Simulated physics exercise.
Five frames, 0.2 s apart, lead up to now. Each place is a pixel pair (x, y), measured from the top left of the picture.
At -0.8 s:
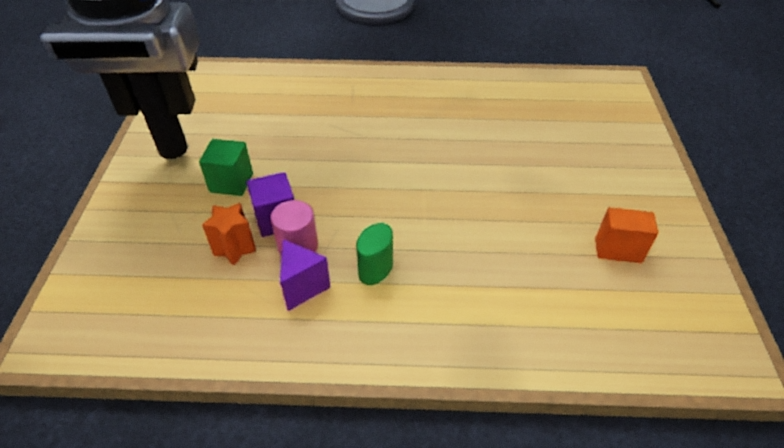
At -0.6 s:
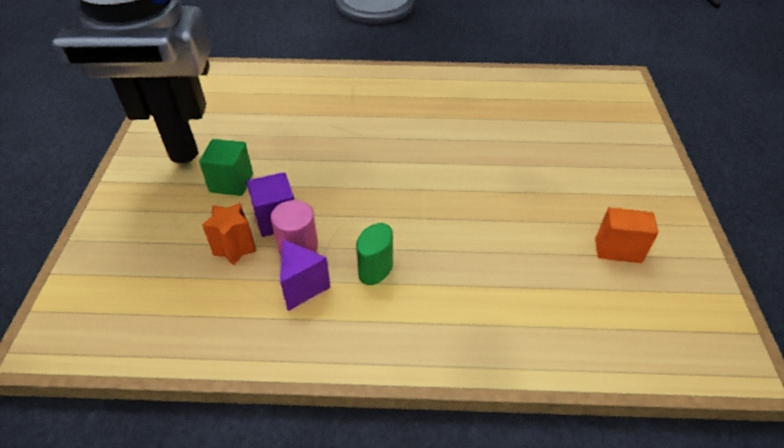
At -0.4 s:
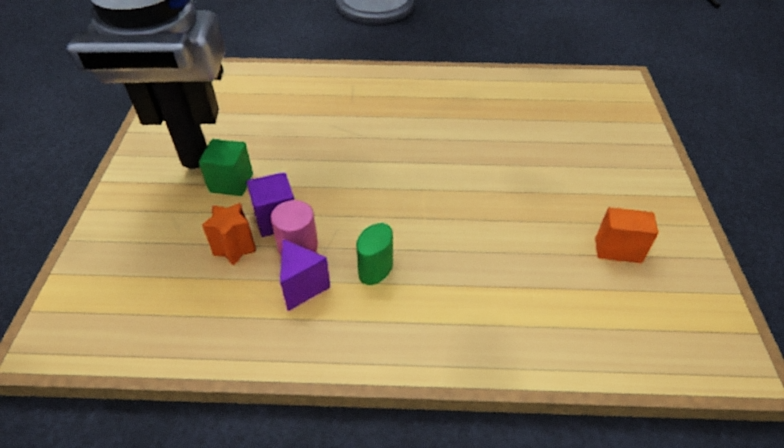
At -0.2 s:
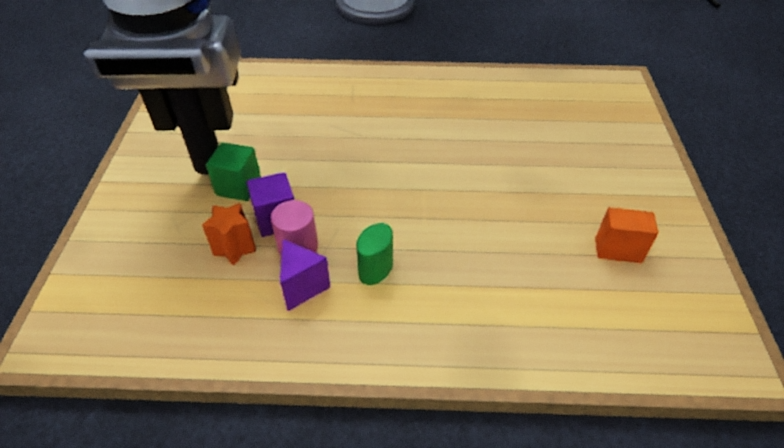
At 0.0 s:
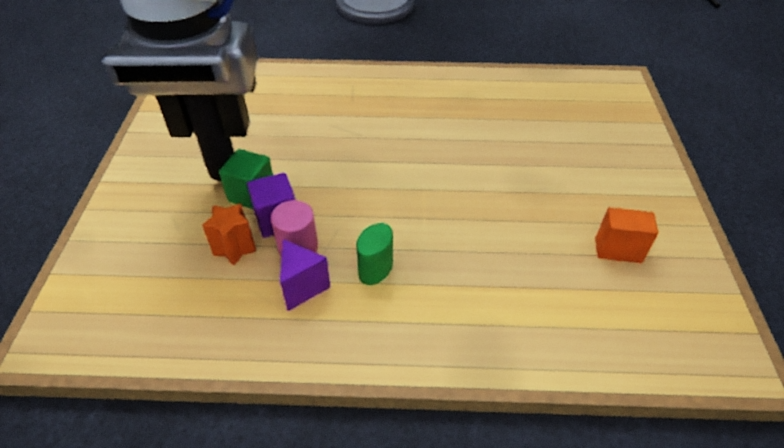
A robot arm moving its black rod rightward on a wooden board, nudging a green cube toward a purple cube among scattered blocks.
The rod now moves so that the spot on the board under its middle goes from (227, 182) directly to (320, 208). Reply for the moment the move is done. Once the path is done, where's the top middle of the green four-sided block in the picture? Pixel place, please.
At roughly (328, 202).
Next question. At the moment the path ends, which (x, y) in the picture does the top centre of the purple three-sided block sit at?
Expect it around (296, 284).
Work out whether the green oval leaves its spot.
The green oval will stay where it is.
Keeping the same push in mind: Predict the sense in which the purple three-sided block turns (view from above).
It makes a clockwise turn.
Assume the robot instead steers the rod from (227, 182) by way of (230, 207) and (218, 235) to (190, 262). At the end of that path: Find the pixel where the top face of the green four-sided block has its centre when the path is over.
In the picture, that point is around (253, 195).
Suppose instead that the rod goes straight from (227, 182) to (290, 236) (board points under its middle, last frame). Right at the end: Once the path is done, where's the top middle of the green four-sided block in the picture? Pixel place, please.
Put as a pixel place, it's (309, 225).
What follows on the original path. One third of the way, rod (256, 180); green four-sided block (269, 179), turned 35° clockwise; purple four-sided block (283, 204); pink circle (307, 229).
Two thirds of the way, rod (287, 189); green four-sided block (298, 190), turned 50° clockwise; purple four-sided block (306, 219); pink circle (322, 249); purple three-sided block (297, 276), turned 15° clockwise.
At the end, rod (318, 198); green four-sided block (328, 202), turned 60° clockwise; purple four-sided block (326, 234), turned 15° clockwise; pink circle (333, 269); purple three-sided block (296, 284), turned 35° clockwise; green oval still.
